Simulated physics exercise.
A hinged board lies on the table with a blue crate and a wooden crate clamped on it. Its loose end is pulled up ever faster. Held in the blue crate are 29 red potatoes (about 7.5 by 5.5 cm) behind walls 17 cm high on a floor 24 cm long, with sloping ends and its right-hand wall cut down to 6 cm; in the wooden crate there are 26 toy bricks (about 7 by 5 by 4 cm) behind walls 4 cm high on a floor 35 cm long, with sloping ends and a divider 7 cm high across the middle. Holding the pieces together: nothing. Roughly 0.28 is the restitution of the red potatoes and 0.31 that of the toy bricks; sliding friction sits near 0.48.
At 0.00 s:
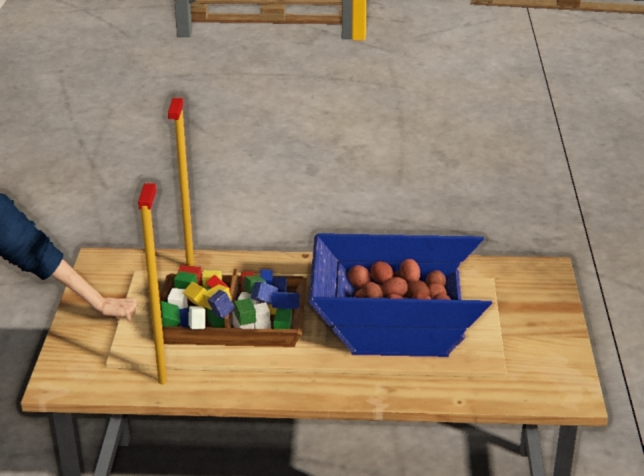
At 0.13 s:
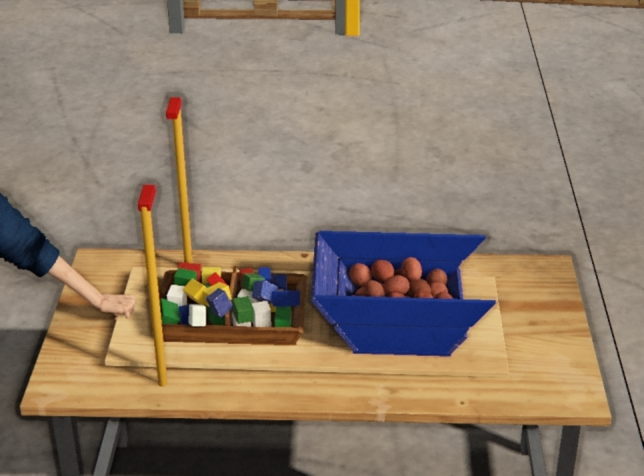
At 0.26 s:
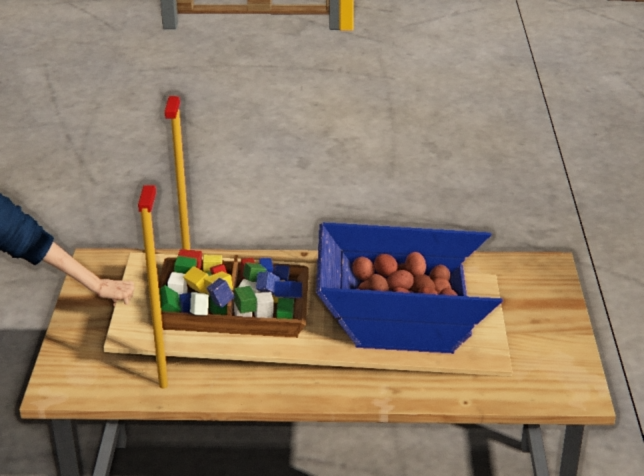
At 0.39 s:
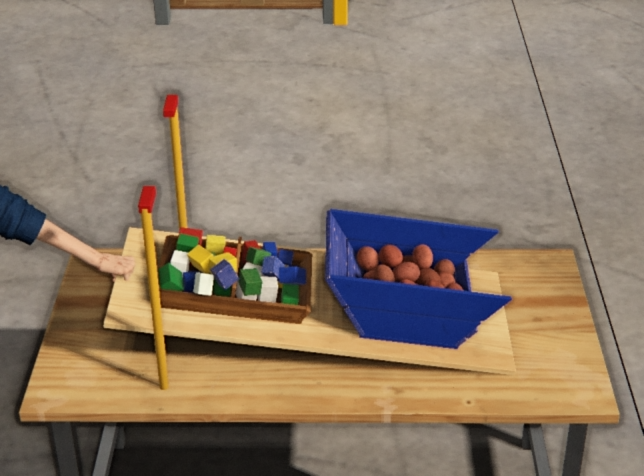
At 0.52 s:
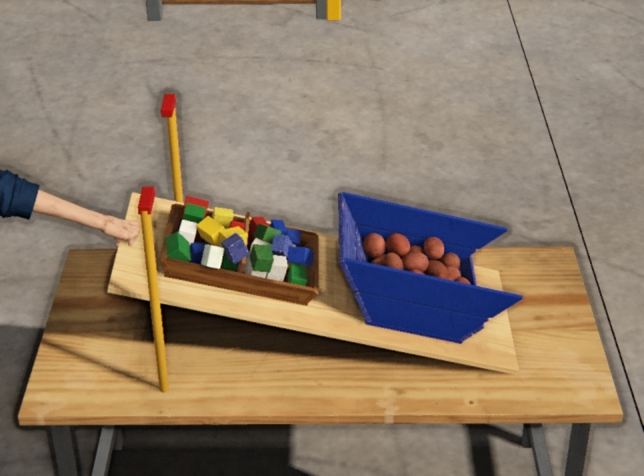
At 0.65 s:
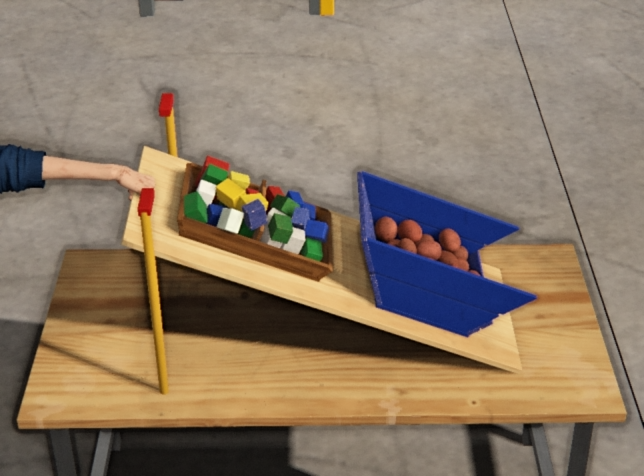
The video shows a hand at the left raising one end of a wooden board on a table, slowly and then faster, tilting it down to the right with a wooden crate of colourful blocks and a blue crate of reddish-brown potatoes.
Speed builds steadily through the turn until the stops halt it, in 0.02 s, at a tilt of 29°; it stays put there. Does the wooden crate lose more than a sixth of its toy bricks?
Yes.
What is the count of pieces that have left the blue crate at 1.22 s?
Blue crate: Roughly 0 out by then.
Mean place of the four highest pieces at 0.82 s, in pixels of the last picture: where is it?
Mean place: About (247, 146) in the last picture.
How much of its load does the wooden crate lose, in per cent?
Somewhere close to 40 per cent, I reckon.
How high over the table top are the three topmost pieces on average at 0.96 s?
56 cm.
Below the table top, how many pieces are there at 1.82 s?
The total is close to 0.
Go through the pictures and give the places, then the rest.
In the first picture (we follow the rim corner now nearest the camera; the camera moves round a little), wooden crate at (298, 331); blue crate at (493, 302); tilt 0°; nothing out yet.
The second picture shows wooden crate at (299, 329); blue crate at (496, 302); tilt 1°.
The third picture shows wooden crate at (302, 321); blue crate at (503, 300); tilt 4°.
The fourth picture shows wooden crate at (306, 308); blue crate at (512, 298); tilt 8°.
The fifth picture shows wooden crate at (315, 290); blue crate at (523, 297); tilt 15°.
The sixth picture shows wooden crate at (329, 267); blue crate at (537, 297); tilt 23°; nothing out yet.
After 0.72 s, it hits the stops.
After 0.82 s, tilt 29°; 0 of 29 out of the blue crate and 0 of 26 out of the wooden crate.
After 0.96 s, tilt 29°; 0 of 29 out of the blue crate and 2 of 26 out of the wooden crate.
After 1.22 s, tilt 29°; 0 of 29 out of the blue crate and 8 of 26 out of the wooden crate.
Final count (at 1.82 s), 0 of 29 out of the blue crate and 10 of 26 out of the wooden crate. Asked share, 10 of 26, 38 per cent.
